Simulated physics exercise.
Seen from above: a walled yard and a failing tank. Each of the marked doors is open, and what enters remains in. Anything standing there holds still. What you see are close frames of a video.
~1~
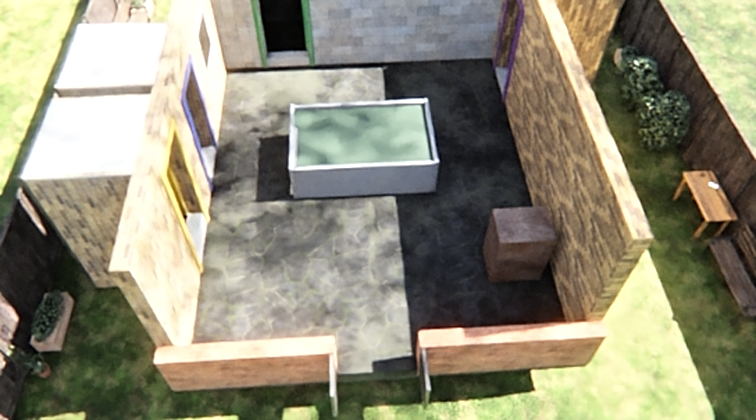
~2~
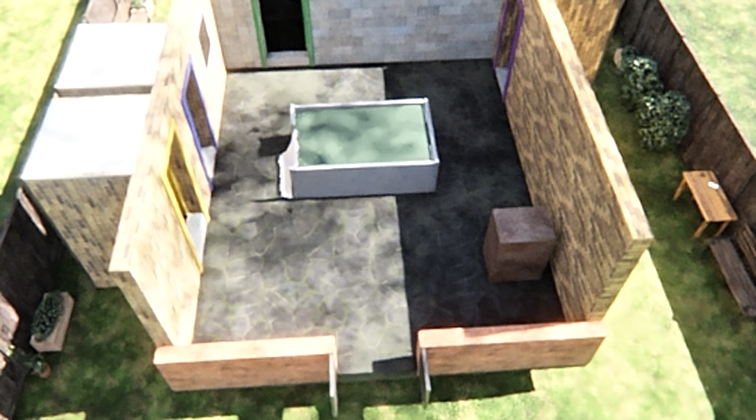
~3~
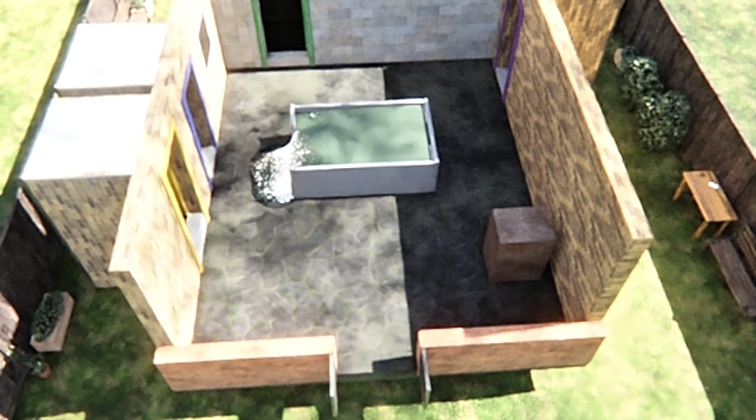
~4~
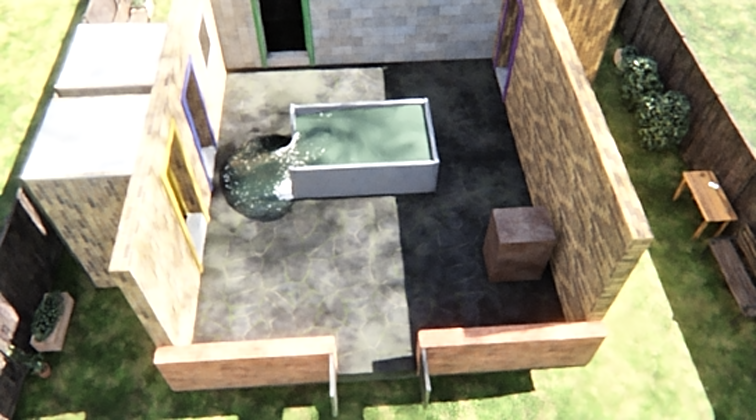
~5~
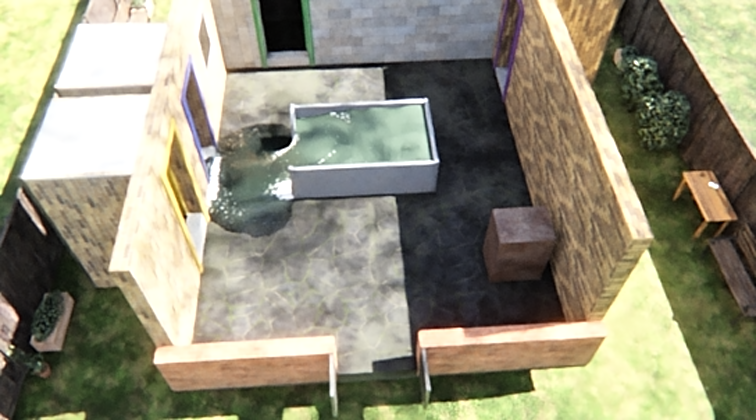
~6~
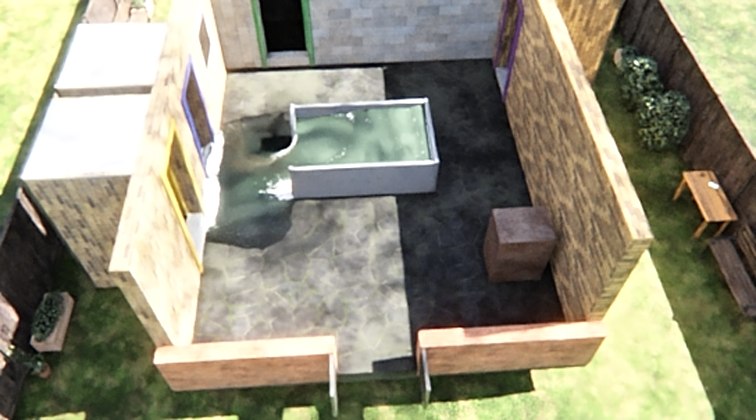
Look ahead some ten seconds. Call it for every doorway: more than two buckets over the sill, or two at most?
My call: The yellow door two at most; the blue door more than two; the green door two at most; the purple door two at most.
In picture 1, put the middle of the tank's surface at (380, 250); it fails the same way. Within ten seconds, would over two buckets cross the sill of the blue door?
Log: Blue door misses the mark.
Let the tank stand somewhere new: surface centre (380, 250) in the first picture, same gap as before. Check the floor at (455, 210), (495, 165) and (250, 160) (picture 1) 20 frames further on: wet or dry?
Spot one is not touched, spot two is not touched, spot three is touched.
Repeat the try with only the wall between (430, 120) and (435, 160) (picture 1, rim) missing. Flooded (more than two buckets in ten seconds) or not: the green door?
The green door door falls short.
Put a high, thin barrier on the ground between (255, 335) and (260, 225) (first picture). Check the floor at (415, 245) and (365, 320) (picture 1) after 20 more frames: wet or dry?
Result, in order: Bone-dry / swamped.
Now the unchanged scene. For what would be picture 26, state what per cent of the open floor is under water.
Around 40 percent of it.
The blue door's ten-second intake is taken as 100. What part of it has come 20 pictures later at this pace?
Something like 85 in a hundred.
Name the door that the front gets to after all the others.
Looks like the door marked purple.
A moment on, water covers 15 % of the floor; the yellow door wet at the sill, nothing in, the blue door far over two buckets in, the green door not reached, the purple door not reached.
Next, water covers 25 % of the floor; the yellow door wet at the sill, nothing in, the blue door far over two buckets in, the green door wet at the sill, nothing in, the purple door not reached.
Then, water covers 40 % of the floor; the yellow door wet at the sill, nothing in, the blue door far over two buckets in, the green door wet at the sill, nothing in, the purple door not reached.
Later, water covers 80 % of the floor; the yellow door wet at the sill, nothing in, the blue door far over two buckets in, the green door wet at the sill, nothing in, the purple door wet at the sill, nothing in.
In the end, water covers 95 % of the floor; the yellow door wet at the sill, nothing in, the blue door far over two buckets in, the green door wet at the sill, nothing in, the purple door wet at the sill, nothing in.
